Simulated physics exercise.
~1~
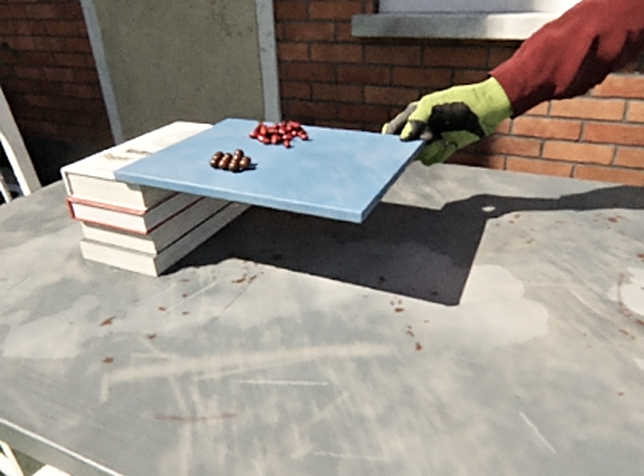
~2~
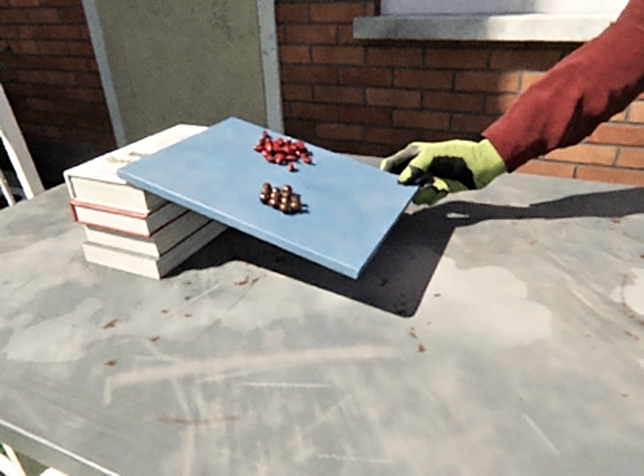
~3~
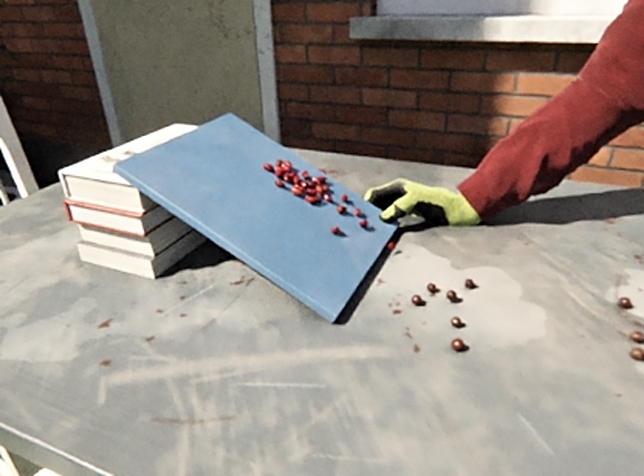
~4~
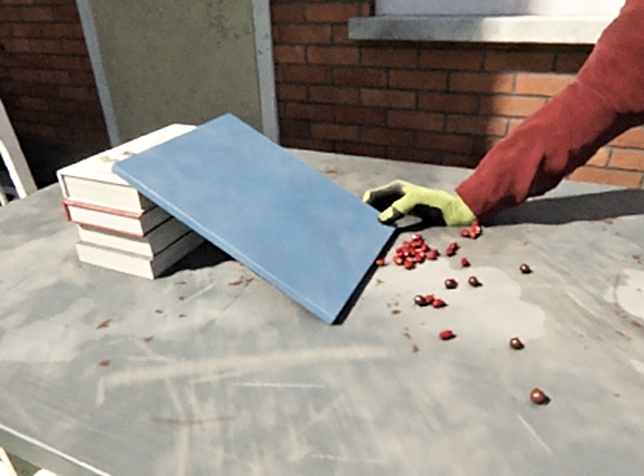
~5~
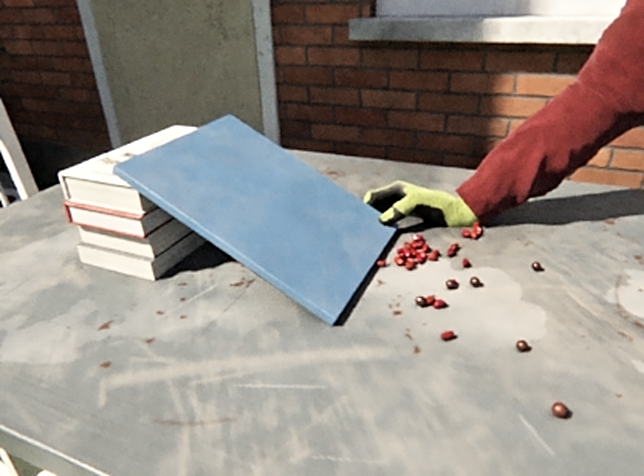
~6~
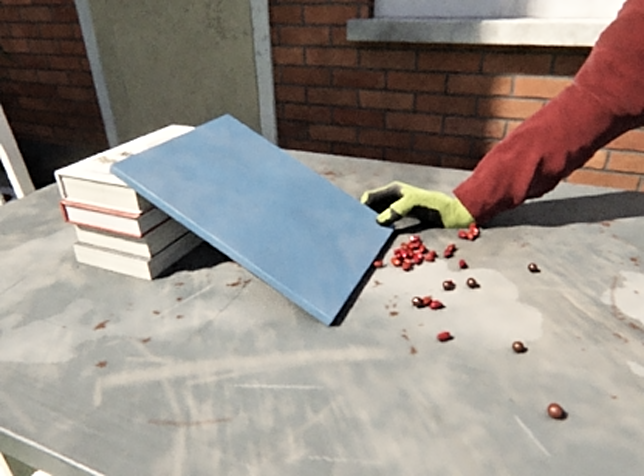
On a grey outdoor table, a gloved hand lowers one end of a blue board propped on stacked books, tilting brown and red bead-like pieces downhill; the brown ones roll off first and scatter farther, while the red ones follow and mostly settle near the board's foot.
